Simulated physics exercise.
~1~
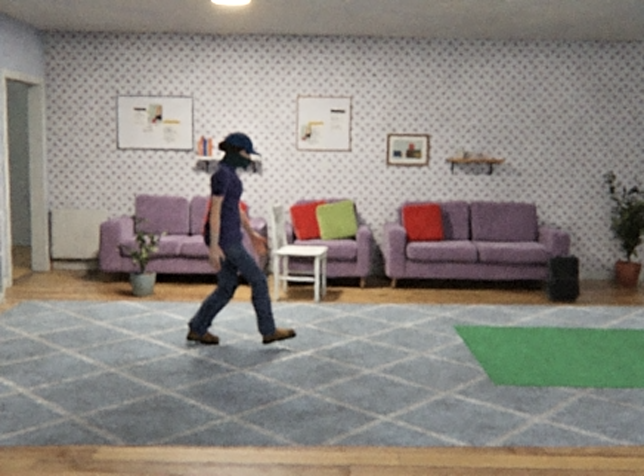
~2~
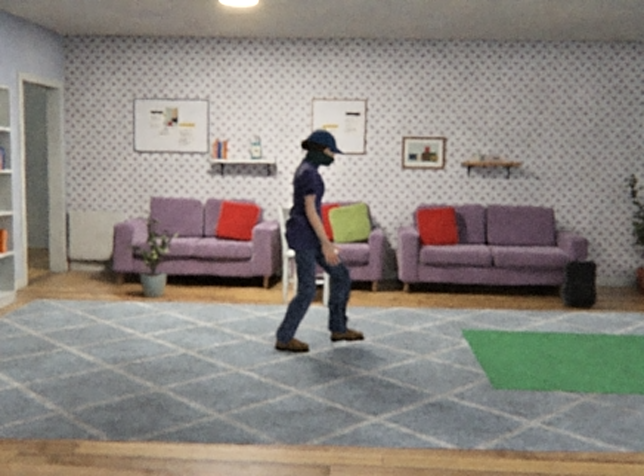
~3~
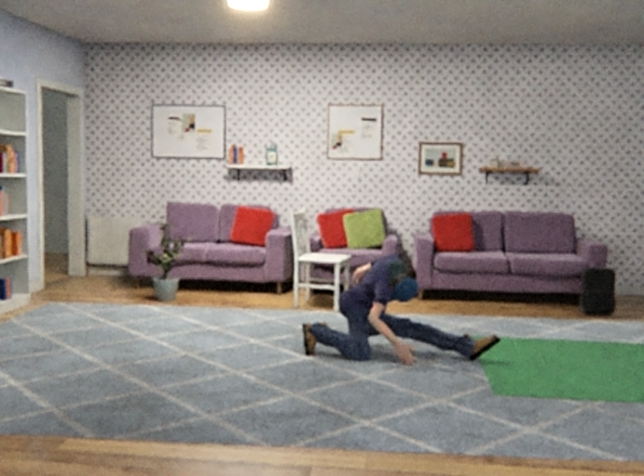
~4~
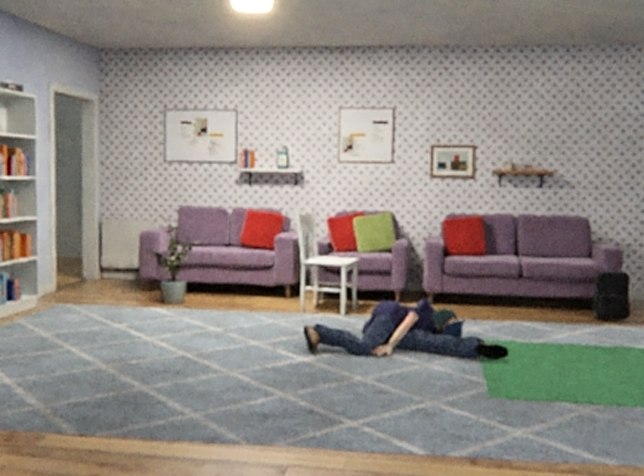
A person in a cap walks right, drops down, and ends lying short of the green mat.
